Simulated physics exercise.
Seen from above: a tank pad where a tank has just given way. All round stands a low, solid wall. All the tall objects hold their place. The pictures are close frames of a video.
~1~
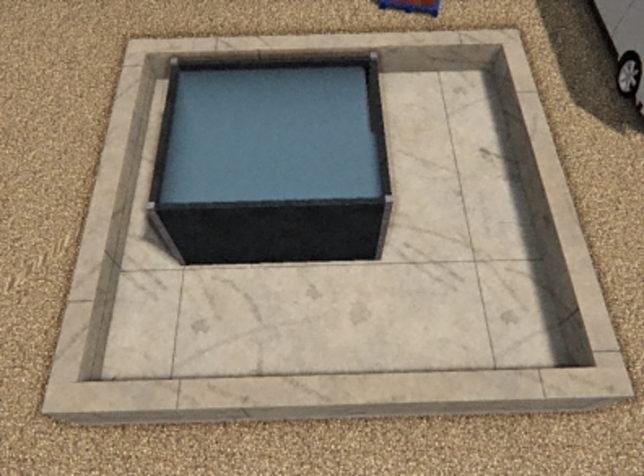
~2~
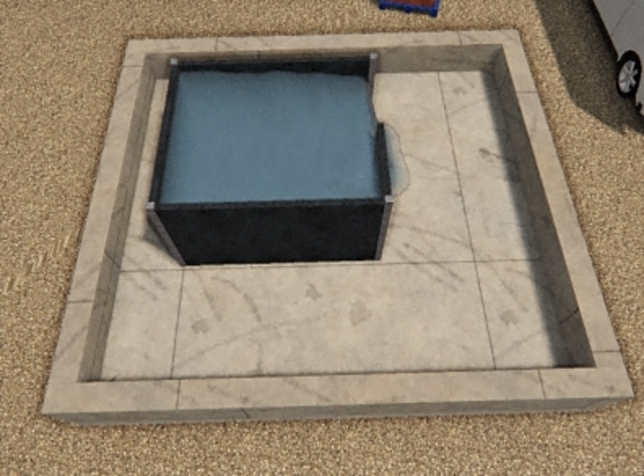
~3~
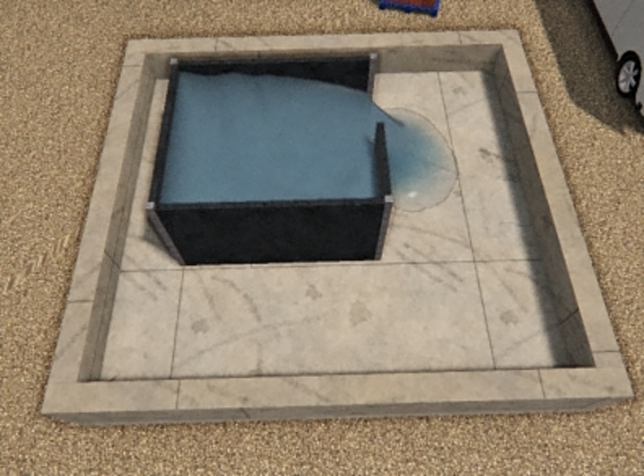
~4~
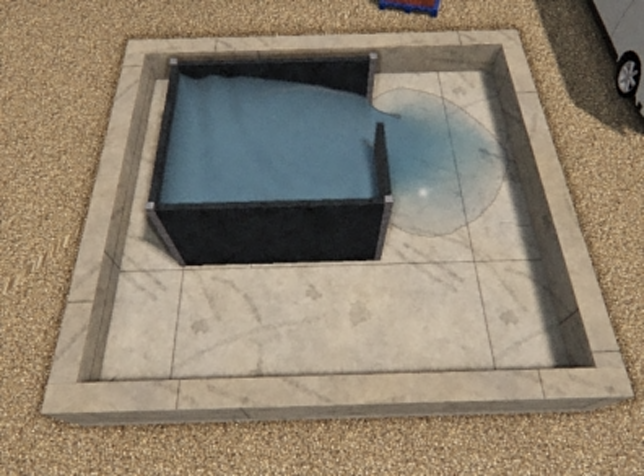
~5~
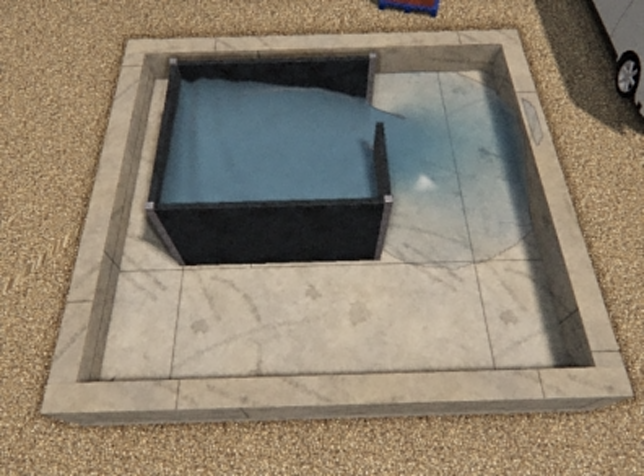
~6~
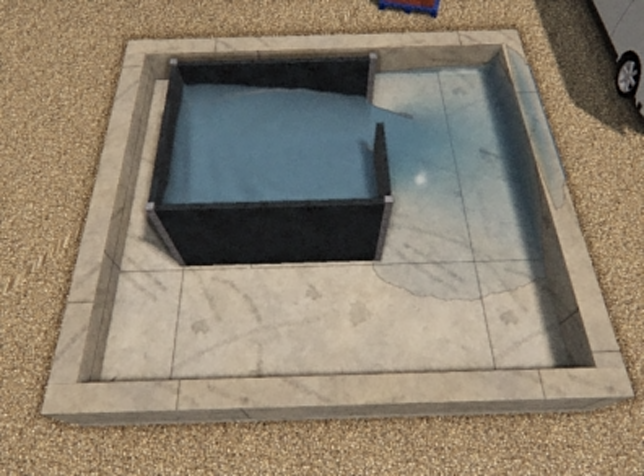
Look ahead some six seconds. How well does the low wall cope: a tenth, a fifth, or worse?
The share lost is not even a tenth.
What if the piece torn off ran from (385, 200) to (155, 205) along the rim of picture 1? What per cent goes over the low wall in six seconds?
Roughly 14 per cent.
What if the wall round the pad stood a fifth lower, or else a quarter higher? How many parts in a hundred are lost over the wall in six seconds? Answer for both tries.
Roughly 10 per cent, then 2 per cent.
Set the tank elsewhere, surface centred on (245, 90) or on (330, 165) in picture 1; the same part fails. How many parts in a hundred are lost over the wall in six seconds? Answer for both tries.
Near 6 and 8 in a hundred.
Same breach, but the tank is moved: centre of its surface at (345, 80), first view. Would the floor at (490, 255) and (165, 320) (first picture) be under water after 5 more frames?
In turn: Flooded, no water.
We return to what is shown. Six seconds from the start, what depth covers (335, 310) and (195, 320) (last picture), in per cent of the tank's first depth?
In turn 10 and 30 in a hundred.
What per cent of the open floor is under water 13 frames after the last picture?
I make it 70 per cent.
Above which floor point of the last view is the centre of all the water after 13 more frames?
Close to (369, 189).
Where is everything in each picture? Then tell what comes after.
The first frame shows still water in the open tank at (273, 131).
In the second frame, water pours out at (369, 135) and has run to a hidden place.
In the third frame, water pours out at (368, 139) and has run to (450, 176).
In the fourth frame, water pours out at (368, 142) and has run to (495, 146).
In the fifth frame, the front is at (497, 96), out from the gap at (368, 141).
In the sixth frame, the front is at (542, 265), out from the gap at (368, 142).
A moment on, water covers 35 % of the floor; the low wall has let 1 % over.
Next, water covers 35 % of the floor; the low wall has let 3 % over.
Then, water covers 55 % of the floor; the low wall has let 7 % over.
Later, water covers 75 % of the floor; the low wall has let 7 % over.
In the end, water covers 80 % of the floor; the low wall has let 7 % over.
